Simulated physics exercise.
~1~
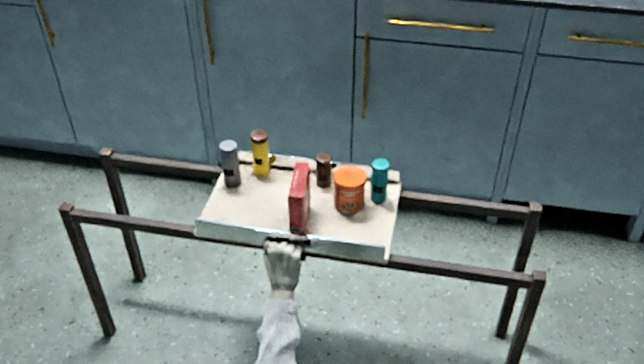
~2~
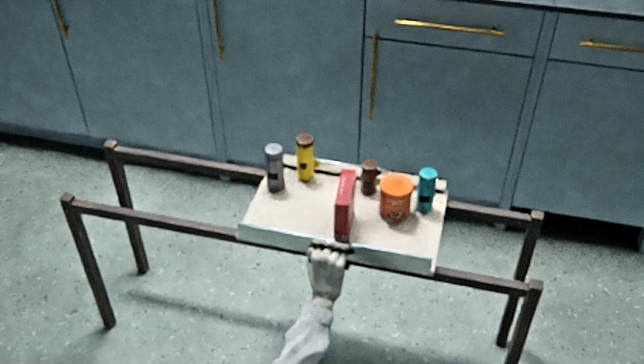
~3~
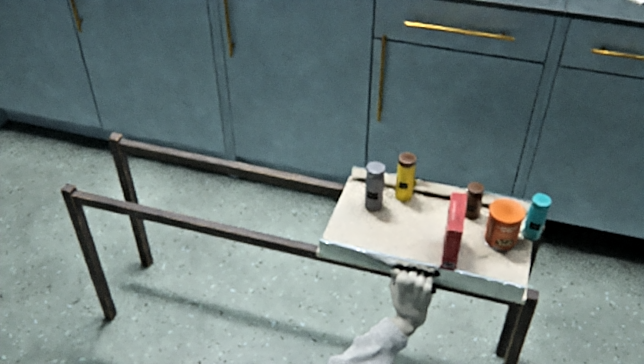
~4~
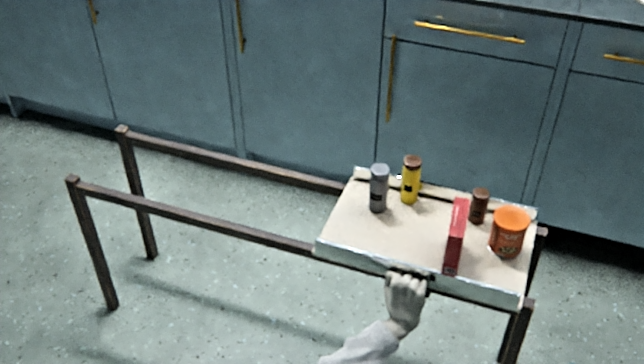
A pale gloved hand slid a tray of small containers and a red packet to the right along a dark metal frame until, at the far end, the turquoise shaker went off the tray, leaving the others standing on it.
